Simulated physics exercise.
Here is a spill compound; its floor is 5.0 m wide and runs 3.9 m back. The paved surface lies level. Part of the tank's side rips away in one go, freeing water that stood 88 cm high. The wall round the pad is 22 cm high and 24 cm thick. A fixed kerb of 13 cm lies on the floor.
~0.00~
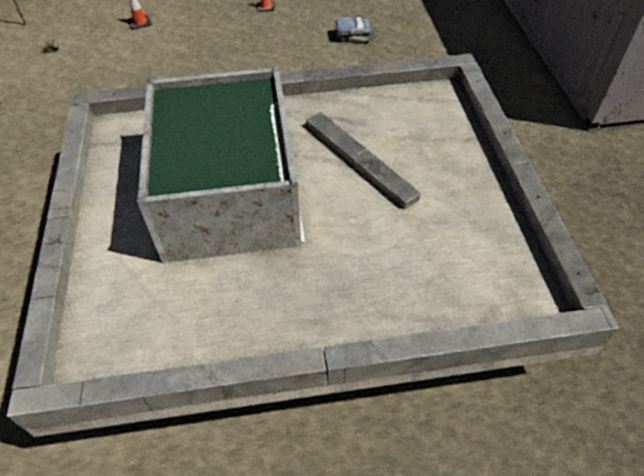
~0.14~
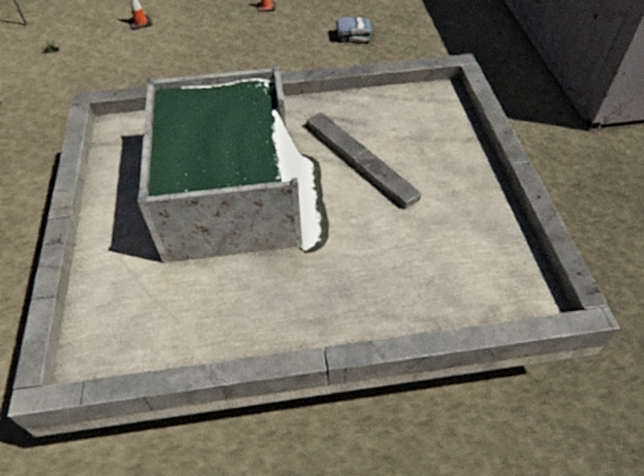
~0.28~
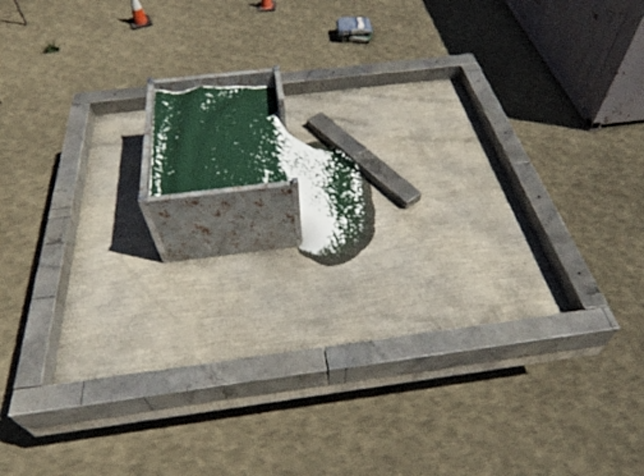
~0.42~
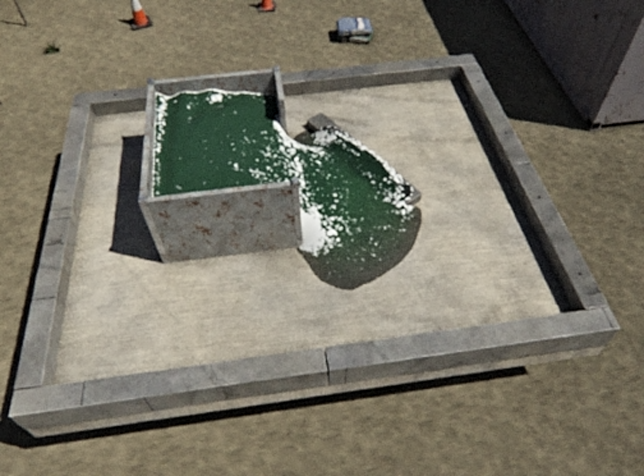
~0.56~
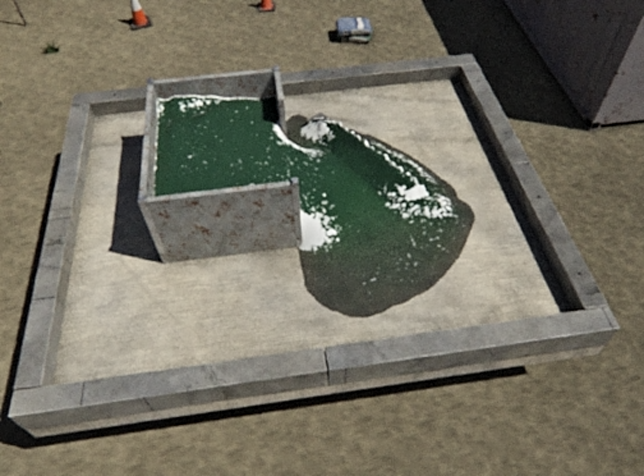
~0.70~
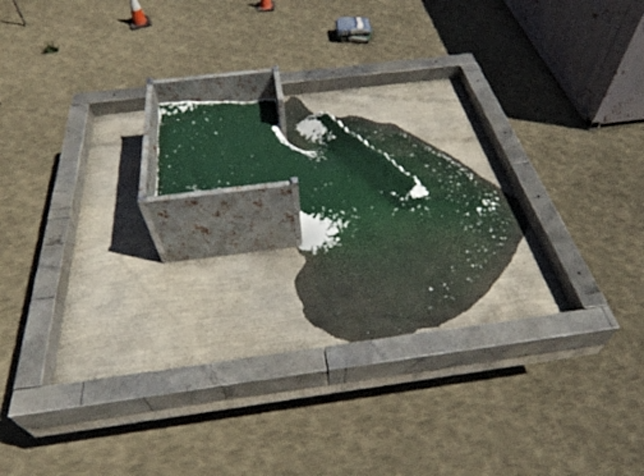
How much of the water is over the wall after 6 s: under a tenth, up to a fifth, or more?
It loses between a tenth and a fifth of the water.
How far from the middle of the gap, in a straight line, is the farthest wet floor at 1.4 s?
Some 3.2 m out.
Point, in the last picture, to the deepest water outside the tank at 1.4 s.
Around (569, 320).
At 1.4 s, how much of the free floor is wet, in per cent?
Some 60 per cent of it.
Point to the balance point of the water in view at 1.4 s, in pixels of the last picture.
Near (331, 198).
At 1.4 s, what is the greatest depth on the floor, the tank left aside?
Up to some 61 cm.
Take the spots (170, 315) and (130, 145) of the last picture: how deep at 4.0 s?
About 4 and 1 cm.
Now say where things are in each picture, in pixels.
The first frame shows the tank at (217, 134) is whole and still, 88 cm deep.
In the second frame, water pours out at (288, 179) and has run 0.7 m, to (306, 249); deepest outside 49 cm, 88 cm at the tank's back.
In the third frame, water pours out at (289, 183) and has run 1.0 m, to (362, 242); deepest outside 55 cm, 78 cm at the tank's back.
In the fourth frame, the front is at (415, 214), 1.4 m from the gap at (289, 186); 2.2 m2 of floor is under water; 77 cm left at the back of the tank.
In the fifth frame, water pours out at (289, 187) and has run 2.0 m, to (466, 220); deepest outside 48 cm, 73 cm at the tank's back.
In the sixth frame, water pours out at (288, 187) and has run 2.6 m, to (519, 217); deepest outside 47 cm, 64 cm at the tank's back.
After 1.1 s water covers 50 % of the floor and is deepest (38 cm) near (305, 210); 0 % is over the wall.
After 1.4 s water covers 55 % of the floor and is deepest (61 cm) near (569, 320); 1 % is over the wall.
After 2.5 s water covers 55 % of the floor and is deepest (36 cm) near (569, 320); 12 % is over the wall.
After 4.0 s water covers 70 % of the floor and is deepest (20 cm) near (424, 341); 15 % is over the wall.
After 6.0 s water covers 80 % of the floor and is deepest (17 cm) near (448, 129); 15 % is over the wall.
